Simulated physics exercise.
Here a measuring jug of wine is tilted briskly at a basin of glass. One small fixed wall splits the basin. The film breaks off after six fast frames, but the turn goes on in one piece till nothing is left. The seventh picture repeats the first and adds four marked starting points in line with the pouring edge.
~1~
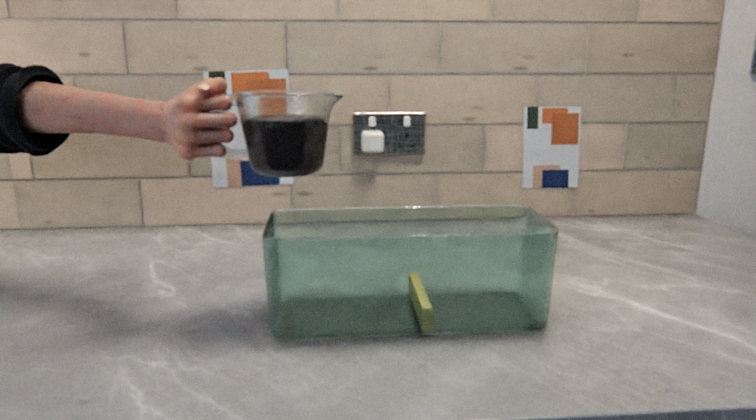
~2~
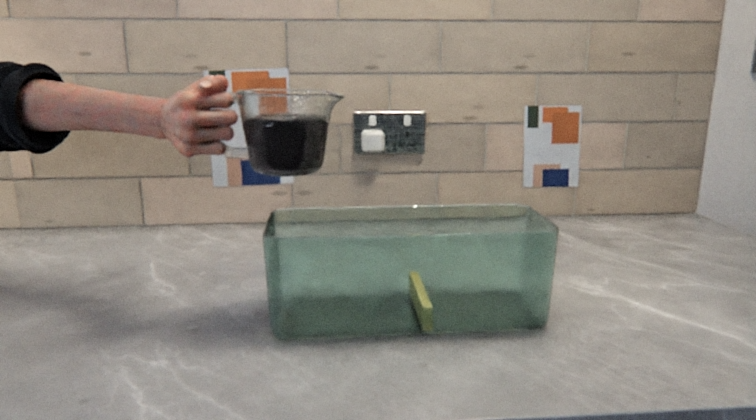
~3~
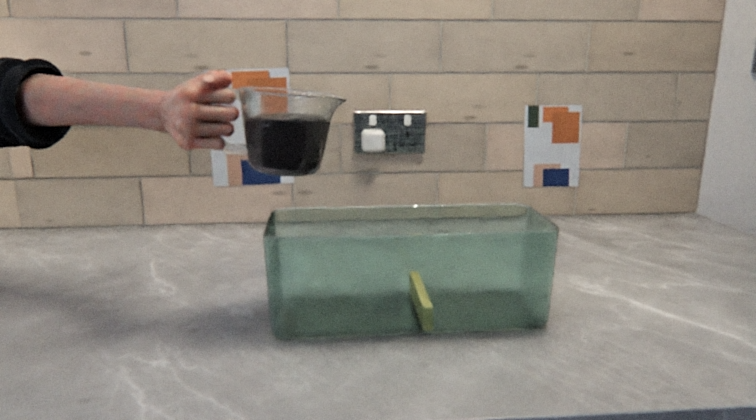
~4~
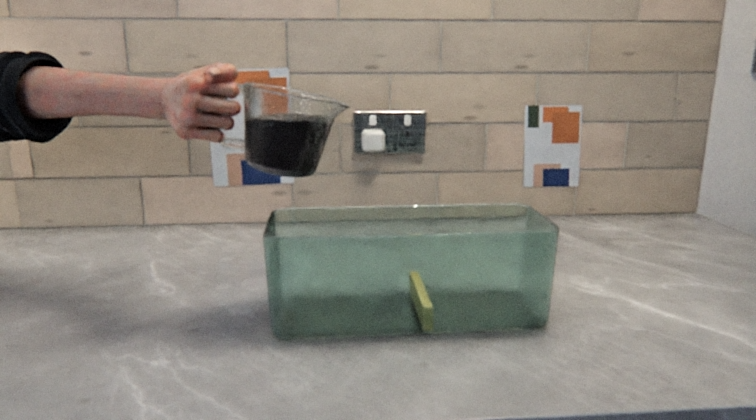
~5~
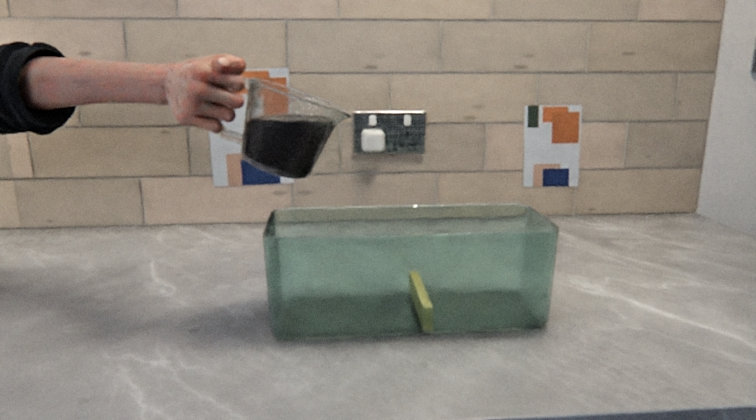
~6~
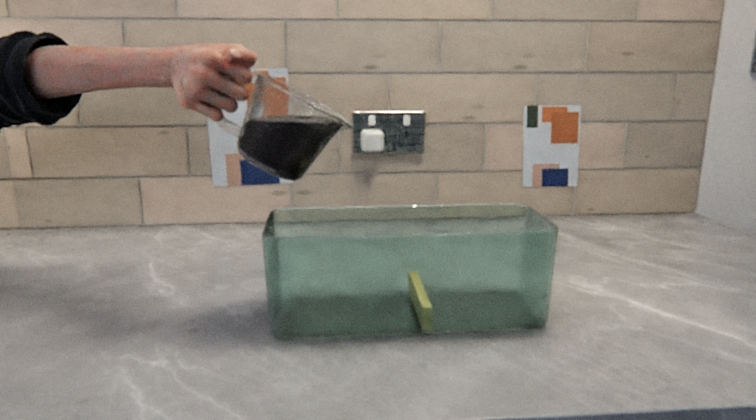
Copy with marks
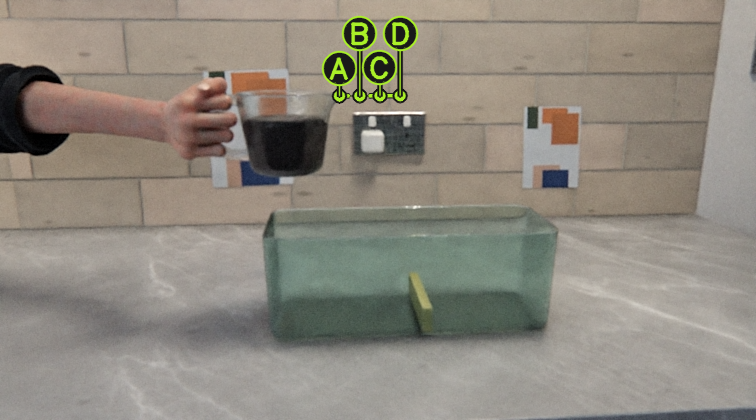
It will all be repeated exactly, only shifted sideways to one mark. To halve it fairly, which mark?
Dot C does it best.
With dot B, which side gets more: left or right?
The left side.
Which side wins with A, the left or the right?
The left side.
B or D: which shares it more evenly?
D.
In lime, A at (339, 96); B at (359, 95); C at (379, 95); D at (400, 95).
With A, about 90 % ends left of the wall and 9 % right of it.
With B, about 90 % ends left of the wall and 9 % right of it.
With C, about 48 % ends left of the wall and 52 % right of it.
With D, about 23 % ends left of the wall and 77 % right of it.
